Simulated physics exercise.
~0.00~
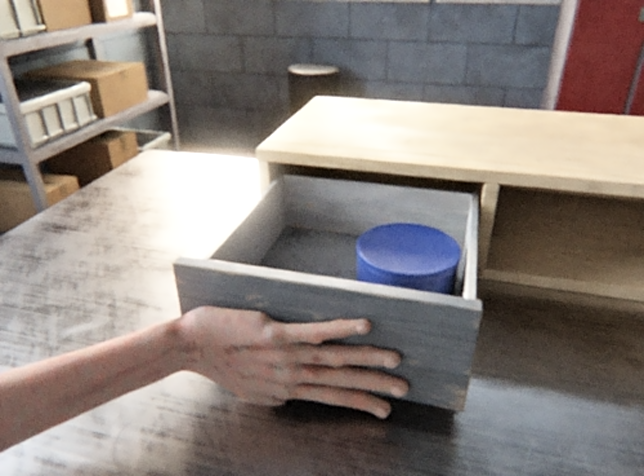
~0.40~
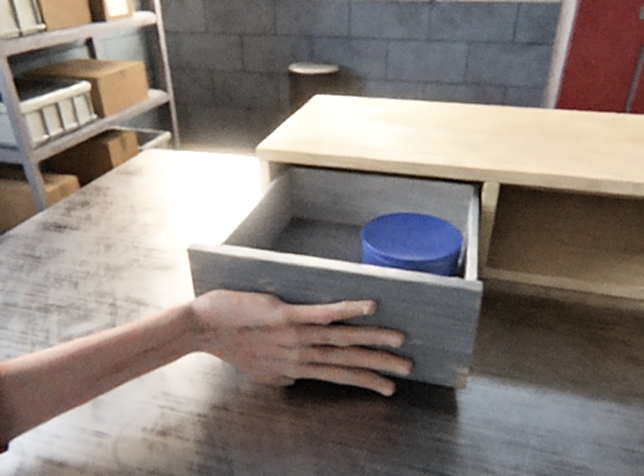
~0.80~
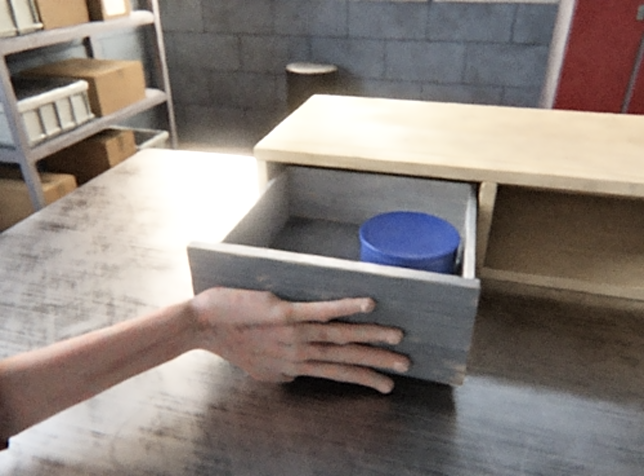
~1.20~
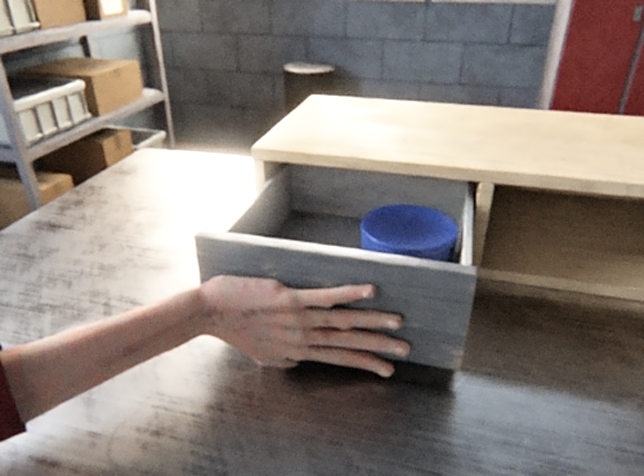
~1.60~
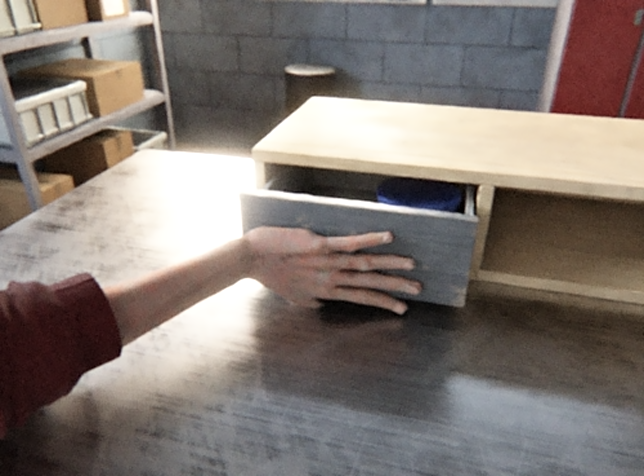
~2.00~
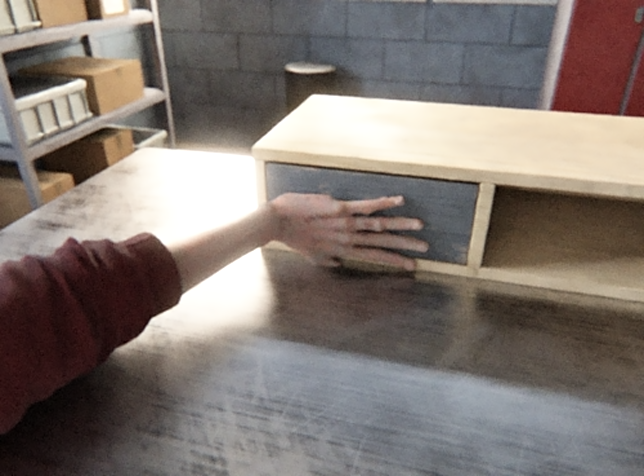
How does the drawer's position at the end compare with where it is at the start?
At the start the drawer sticks well out of the cabinet towards the viewer, with the blue tub showing inside. By the end it is all the way in, with its grey front closed flush, farther back and slightly to the right in view.
